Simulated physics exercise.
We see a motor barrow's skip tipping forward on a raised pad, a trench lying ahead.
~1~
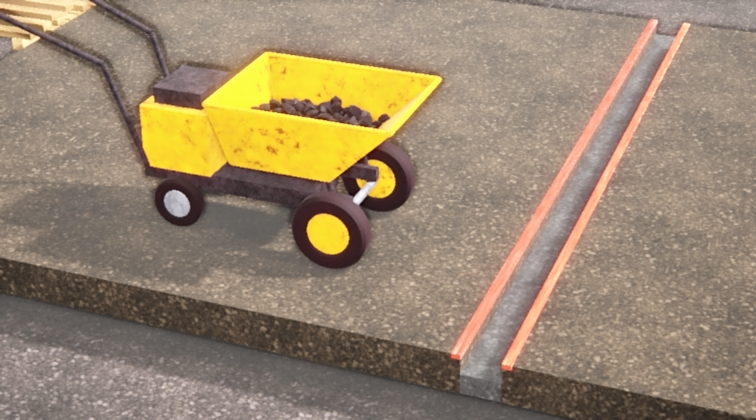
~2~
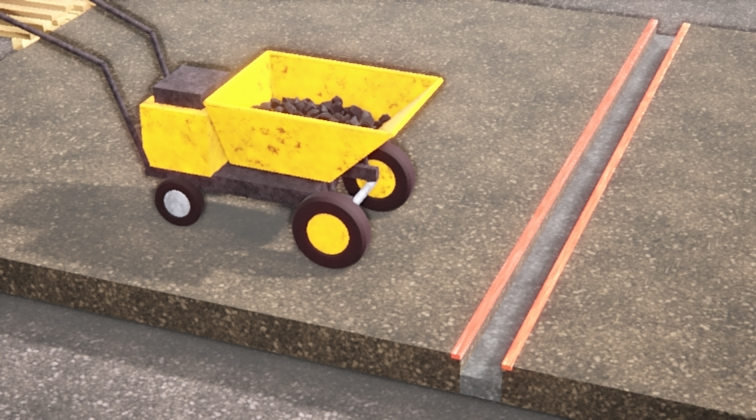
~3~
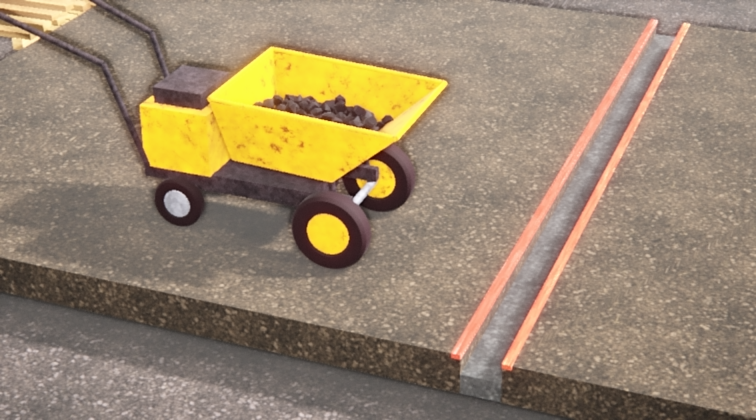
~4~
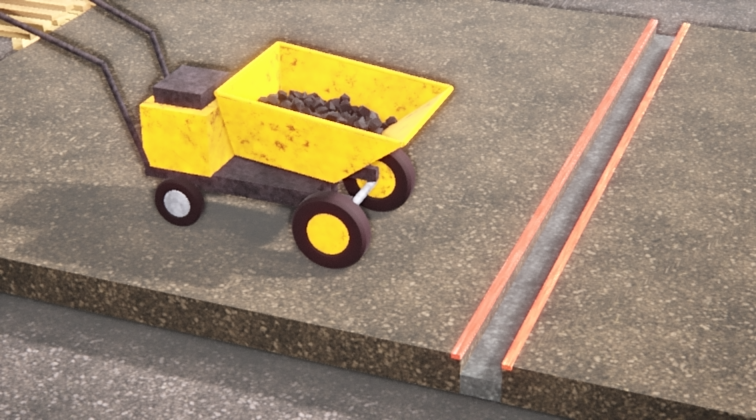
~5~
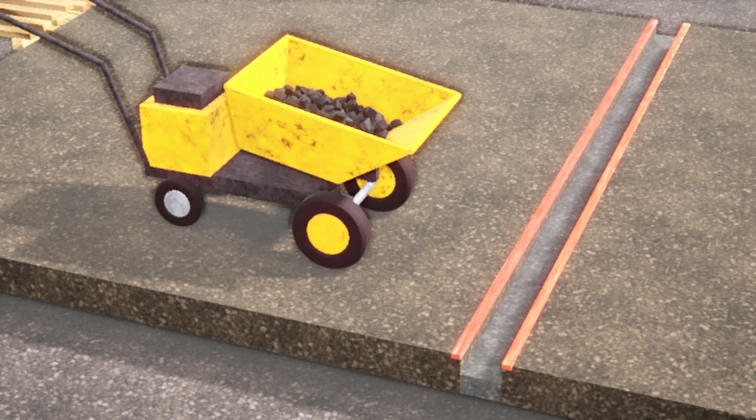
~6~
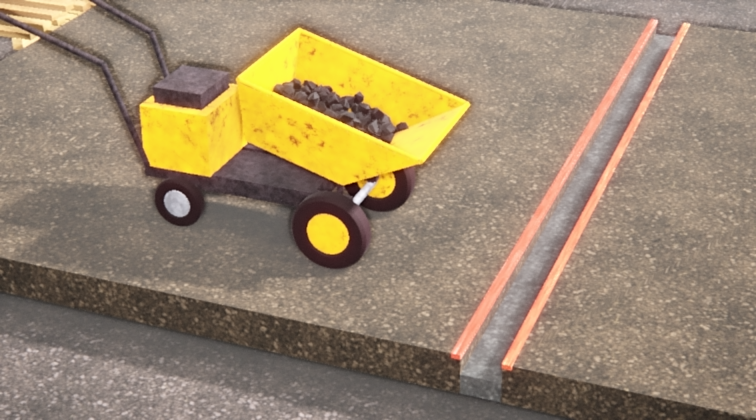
A yellow motor barrow loaded with dark lumps stood still on a raised pad, left of a narrow trench edged in orange, and then its skip slowly tilted forward, toward the right.
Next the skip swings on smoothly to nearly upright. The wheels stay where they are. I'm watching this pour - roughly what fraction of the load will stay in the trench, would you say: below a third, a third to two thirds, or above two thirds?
Caught: One to two thirds.
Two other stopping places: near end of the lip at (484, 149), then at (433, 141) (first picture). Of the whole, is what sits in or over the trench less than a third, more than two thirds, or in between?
Record - trial one: Less than a third; trial two: The middle third.
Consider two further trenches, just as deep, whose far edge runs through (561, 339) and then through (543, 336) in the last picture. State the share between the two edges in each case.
Lab note: Case 1 near 50 percent, case 2 near 50 percent.
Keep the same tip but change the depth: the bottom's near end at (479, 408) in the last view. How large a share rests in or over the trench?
About 50 per cent.
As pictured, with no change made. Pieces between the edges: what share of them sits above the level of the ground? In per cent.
25 per cent, near enough.
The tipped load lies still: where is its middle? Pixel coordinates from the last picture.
Centre at rest, last view: Approx. (522, 269).
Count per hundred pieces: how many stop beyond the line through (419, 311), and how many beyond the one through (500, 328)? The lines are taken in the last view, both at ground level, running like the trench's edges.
Close to 60 per cent, then close to 20 per cent.
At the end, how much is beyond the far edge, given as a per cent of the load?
Estimate: Some 0 percent.
Soon after the last picture, skip tipped steeply; all in the skip.
A little later, skip tipped steeply; most in the skip; a small part short of the trench; a stray few in or heaped over the trench; a stray few beyond it.
Later still, skip tipped right over; about a third in the skip; about a quarter short of the trench; about half in or heaped over the trench; a stray few beyond it.
At rest, skip tipped right over; about a third in the skip; about a quarter short of the trench; about half in or heaped over the trench; a stray few beyond it.
